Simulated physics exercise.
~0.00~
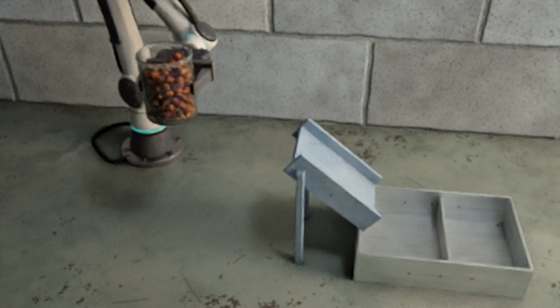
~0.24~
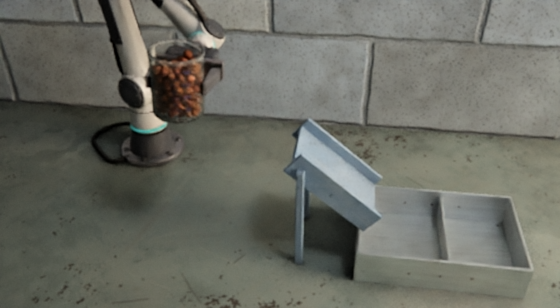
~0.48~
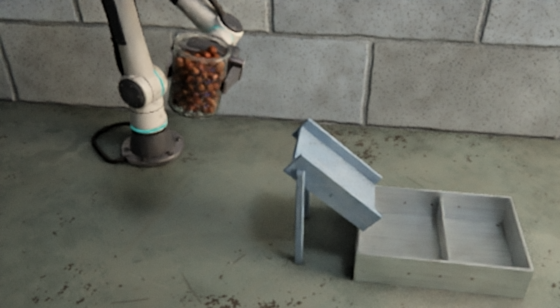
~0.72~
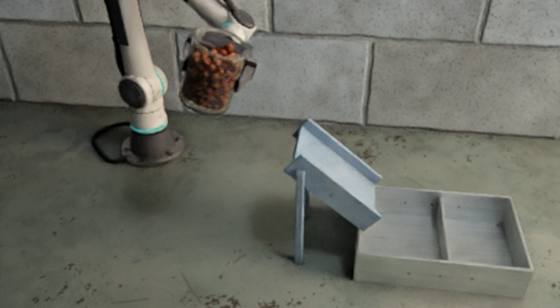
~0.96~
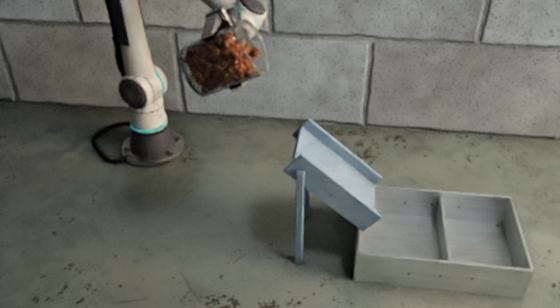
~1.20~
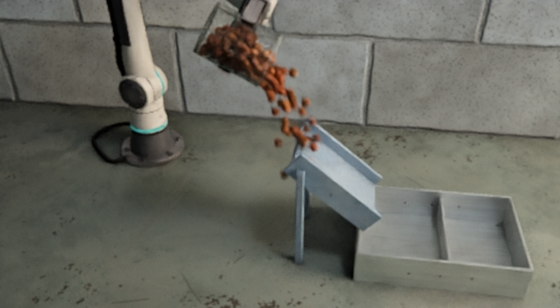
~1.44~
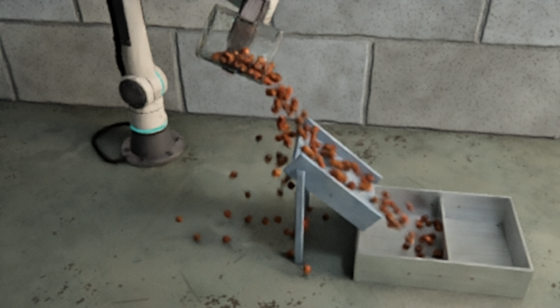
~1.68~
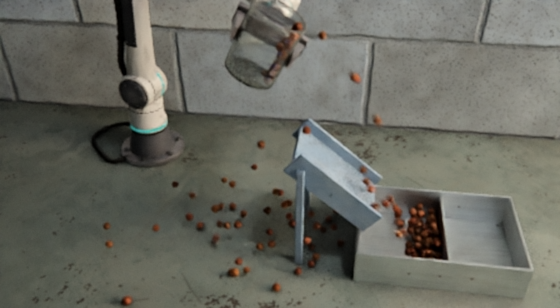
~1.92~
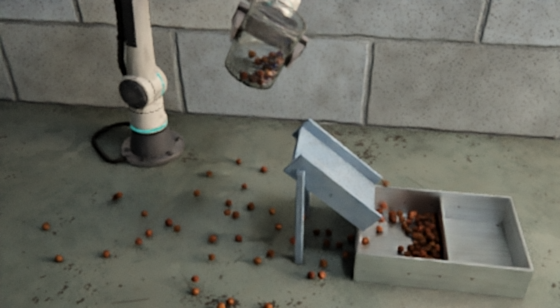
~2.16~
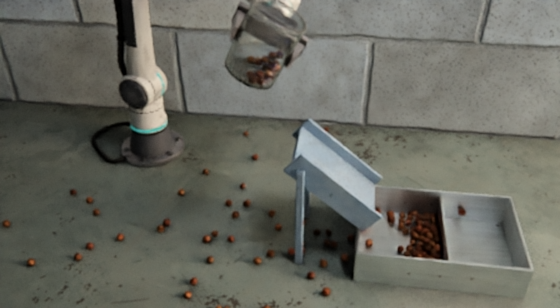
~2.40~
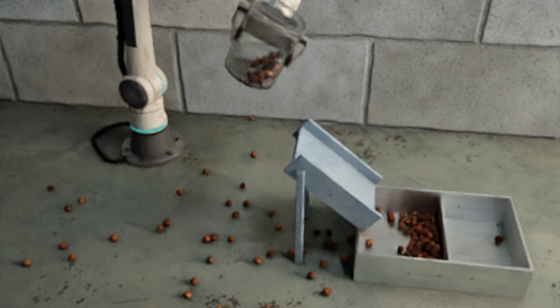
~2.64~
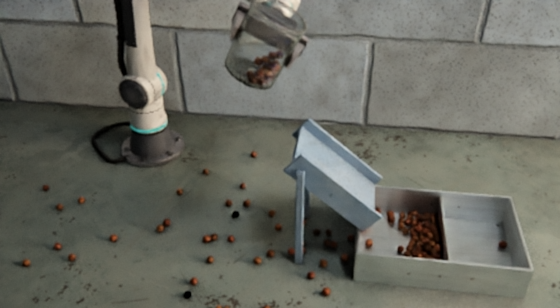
Hazelnuts spilled out of a clear beaker as a robot arm lifted it rightward and tipped it over a sloping chute; many slid into the near part of a divided tray, but plenty scattered across the floor, and some stayed in the beaker.
